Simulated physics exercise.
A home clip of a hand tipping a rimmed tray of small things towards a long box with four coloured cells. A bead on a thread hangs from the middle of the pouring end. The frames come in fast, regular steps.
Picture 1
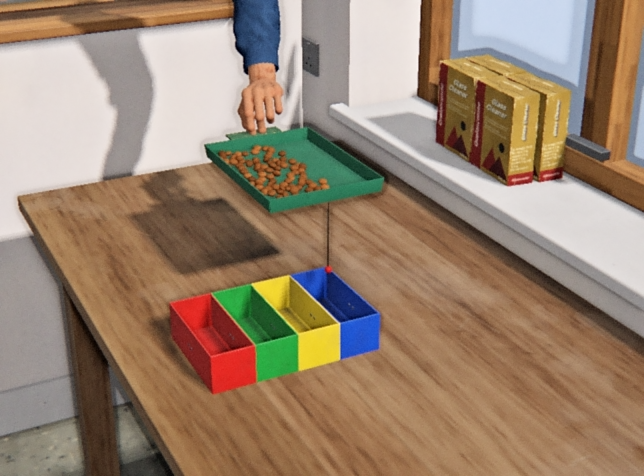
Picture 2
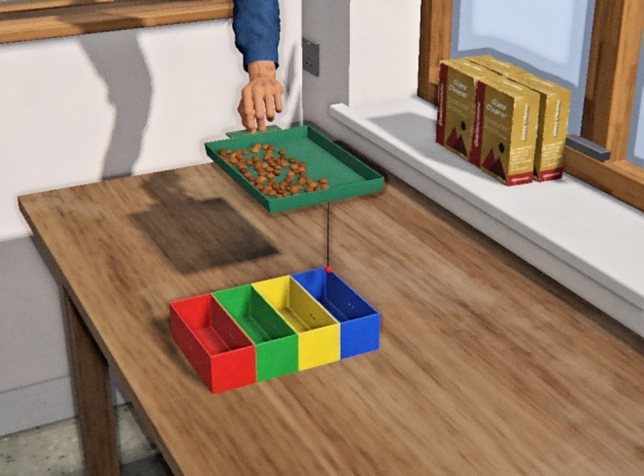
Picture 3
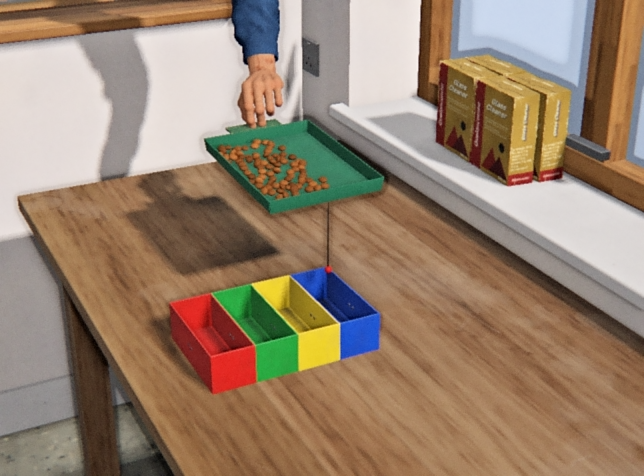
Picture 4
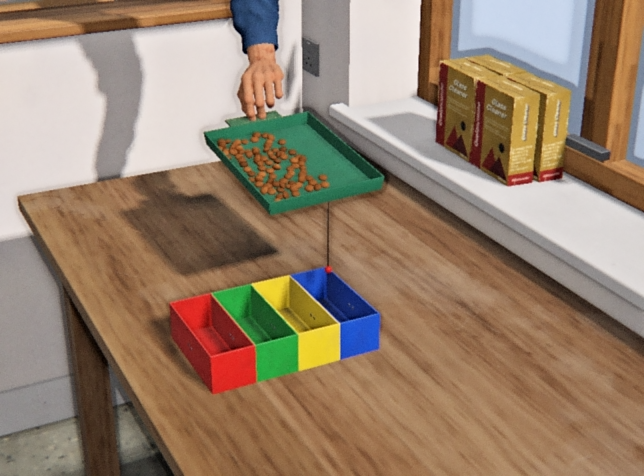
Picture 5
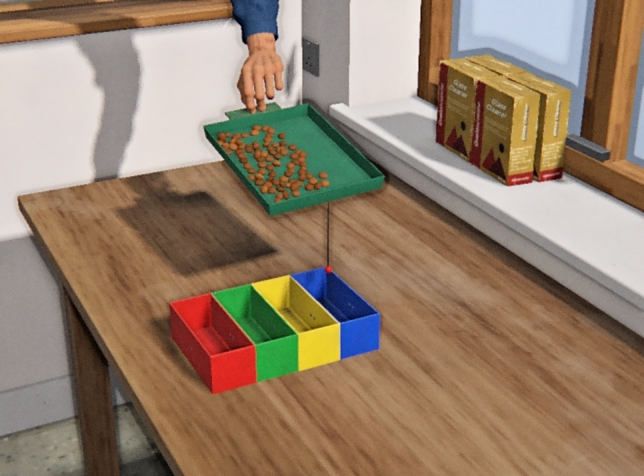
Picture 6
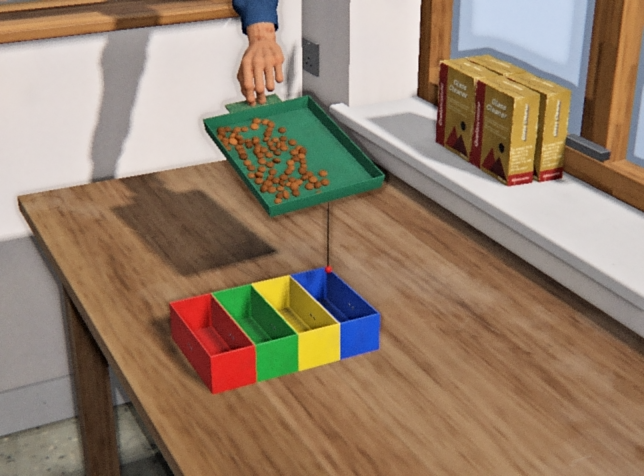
Above a wooden table, a hand slowly raises the back of a green tray of brown bits.
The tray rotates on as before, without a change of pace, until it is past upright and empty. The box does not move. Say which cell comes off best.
It favours the yellow compartment.
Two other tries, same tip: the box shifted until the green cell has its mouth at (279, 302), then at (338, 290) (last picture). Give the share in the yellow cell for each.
The first gives 30 %, the second 0 %.
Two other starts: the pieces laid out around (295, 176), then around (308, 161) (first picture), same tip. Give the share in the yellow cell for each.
Near 70 % and 70 %.
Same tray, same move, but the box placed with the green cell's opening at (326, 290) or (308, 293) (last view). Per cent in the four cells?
In turn 100 and 100 in a hundred.
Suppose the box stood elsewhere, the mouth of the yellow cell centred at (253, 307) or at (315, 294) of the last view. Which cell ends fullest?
One: The blue one. Two: Green.
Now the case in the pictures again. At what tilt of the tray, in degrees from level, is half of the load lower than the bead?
At about 100°.
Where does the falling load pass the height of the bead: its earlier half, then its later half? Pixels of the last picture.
The first part at (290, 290); the rest at (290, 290).
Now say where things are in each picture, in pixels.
In the first picture, corners of the pouring end (270, 199) and (381, 178), level; middle of the load (269, 170), bits of dog kibble; bead on its thread (328, 270); red cell (234, 366); green cell (277, 355); yellow cell (319, 344); blue cell (360, 333).
In the second picture, corners of the pouring end (270, 200) and (381, 177), level; middle of the load (269, 170).
In the third picture, corners of the pouring end (270, 200) and (381, 177), tipped barely, lowest at the left corner; middle of the load (269, 167).
In the fourth picture, corners of the pouring end (270, 202) and (382, 176), tipped a little, lowest at the left corner; middle of the load (269, 163).
In the fifth picture, corners of the pouring end (271, 203) and (382, 176), tipped a little, lowest at the left corner; middle of the load (269, 159).
In the sixth picture, corners of the pouring end (271, 205) and (382, 175), tipped a little, lowest at the left corner; middle of the load (269, 155); red cell (234, 366); green cell (277, 355); yellow cell (319, 344); blue cell (360, 333).
Just after the last frame, tray tipped steeply; almost all on the tray; just a few falling or outside the box.
A moment on, tray tipped right over; the larger part on the tray; just a few in the yellow cell; about a tenth falling or outside the box.
Further on, tray tipped past a quarter turn; the larger part in the yellow cell; about a tenth in the blue cell; about a tenth in the green cell; just a few in the red cell.
When it is over, tray tipped past a quarter turn; the larger part in the yellow cell; about a tenth in the blue cell; about a tenth in the green cell; just a few in the red cell.
